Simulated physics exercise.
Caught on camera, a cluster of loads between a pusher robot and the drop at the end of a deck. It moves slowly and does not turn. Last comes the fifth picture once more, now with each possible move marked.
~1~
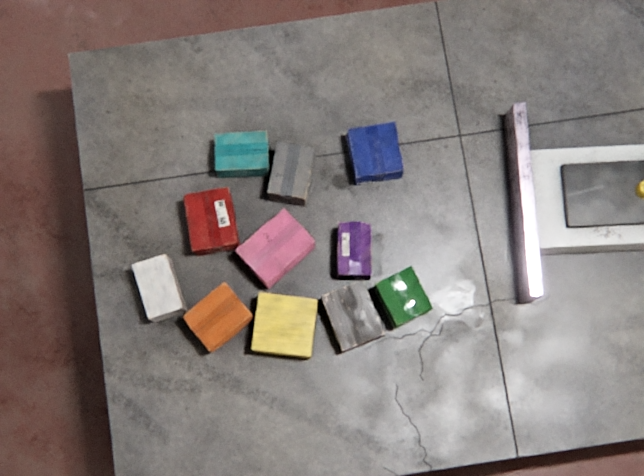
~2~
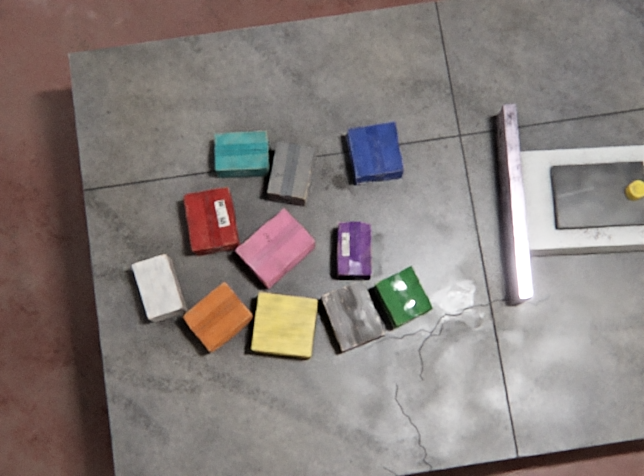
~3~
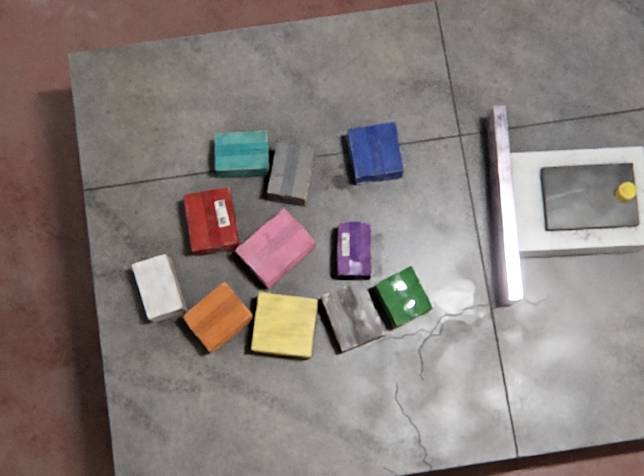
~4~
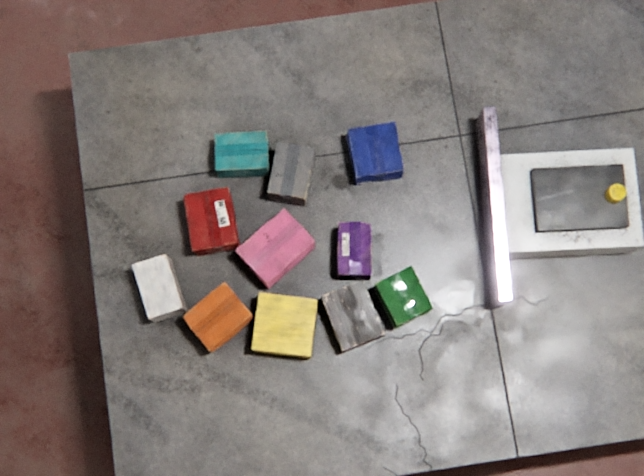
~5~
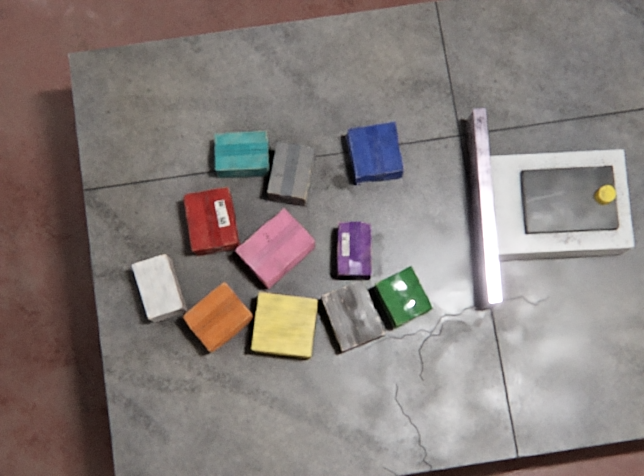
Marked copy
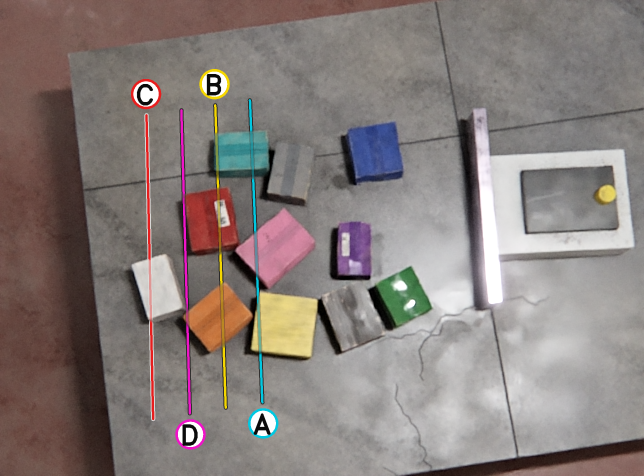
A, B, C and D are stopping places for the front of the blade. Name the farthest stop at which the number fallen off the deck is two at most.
The farthest such stop is B.
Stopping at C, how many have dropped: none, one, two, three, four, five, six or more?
In all, six or more.
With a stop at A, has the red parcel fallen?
No.
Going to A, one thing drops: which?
The orange box goes over.
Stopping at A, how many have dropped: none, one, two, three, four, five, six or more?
In all, one.
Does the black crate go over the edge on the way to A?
No.
On the marked copy, A at (256, 247); B at (220, 252); C at (150, 263); D at (185, 257).
Following B. Soon after the start, robot (465, 214); orange box (208, 319); blue box (352, 156).
Later, robot (370, 228); orange box (113, 329); white crate (126, 274).
In the end, robot (297, 239); orange box over the edge; white crate (91, 281); one fallen.
As for the rest, A is within the limit but short; C drops eight; D drops five.
